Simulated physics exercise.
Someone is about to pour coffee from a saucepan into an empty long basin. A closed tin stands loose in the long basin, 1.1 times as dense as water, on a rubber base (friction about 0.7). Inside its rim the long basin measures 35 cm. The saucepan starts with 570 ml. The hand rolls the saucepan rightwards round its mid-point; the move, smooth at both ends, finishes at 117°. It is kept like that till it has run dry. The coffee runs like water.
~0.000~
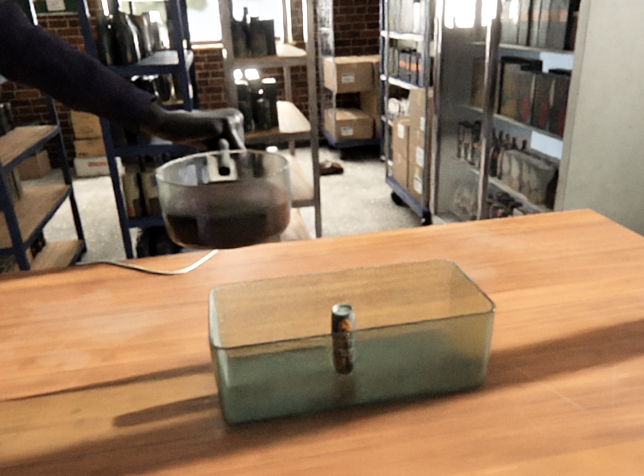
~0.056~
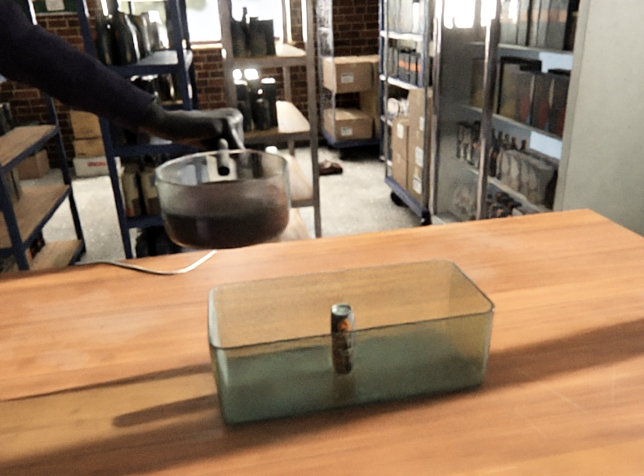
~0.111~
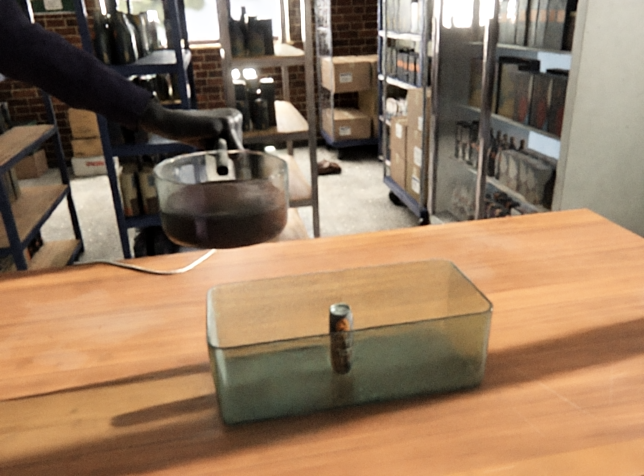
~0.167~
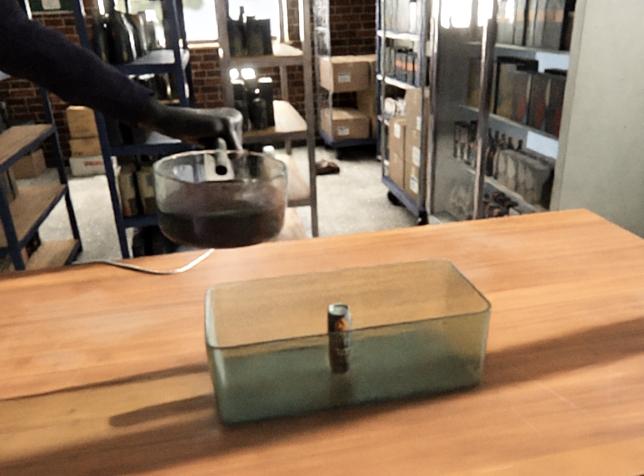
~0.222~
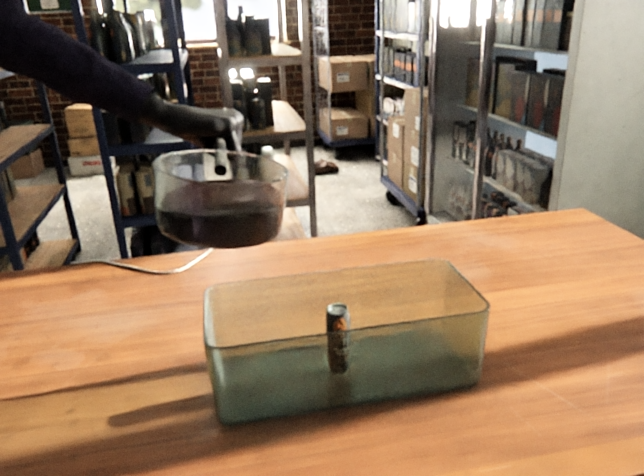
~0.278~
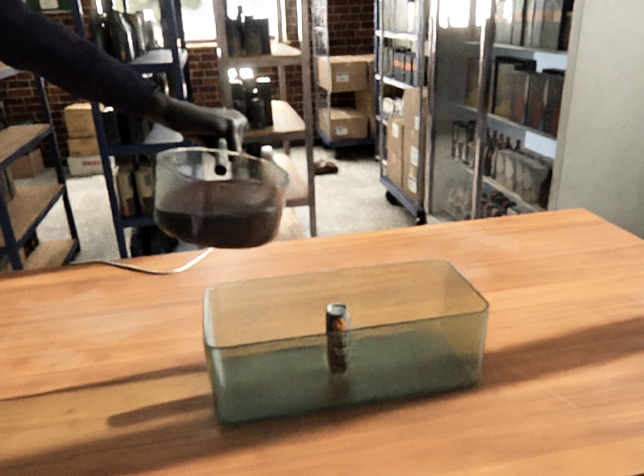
A gloved hand holding a glass saucepan of dark coffee above a wooden table, slowly tilting it rightwards beside a long basin containing a small tin.
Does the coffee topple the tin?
The tin remains upright.
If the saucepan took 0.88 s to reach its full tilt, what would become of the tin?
The tin keeps standing.
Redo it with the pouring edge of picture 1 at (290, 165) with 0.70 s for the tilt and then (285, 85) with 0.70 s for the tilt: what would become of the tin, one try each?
First it goes over; then it topples.
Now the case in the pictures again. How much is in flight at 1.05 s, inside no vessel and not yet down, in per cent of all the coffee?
Near 10 in a hundred.
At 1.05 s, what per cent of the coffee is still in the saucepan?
Near 8 in a hundred.
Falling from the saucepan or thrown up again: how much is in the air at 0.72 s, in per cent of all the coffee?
Near 34 in a hundred.
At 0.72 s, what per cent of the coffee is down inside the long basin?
Some 8 per cent.
By 0.72 s the tilt is 72° and 59 per cent is still to pour; the tin stands where it began.
By 1.05 s the tilt is 109° and 8 per cent is still to pour; the tin stands 1 cm from where it began.
By 1.39 s the tilt is 117° and 0 per cent is still to pour; the tin stands 1 cm from where it began.
By 1.76 s the tilt is 117° and 0 per cent is still to pour; the tin stands 1 cm from where it began.
At rest the tin stands 1 cm from where it began.
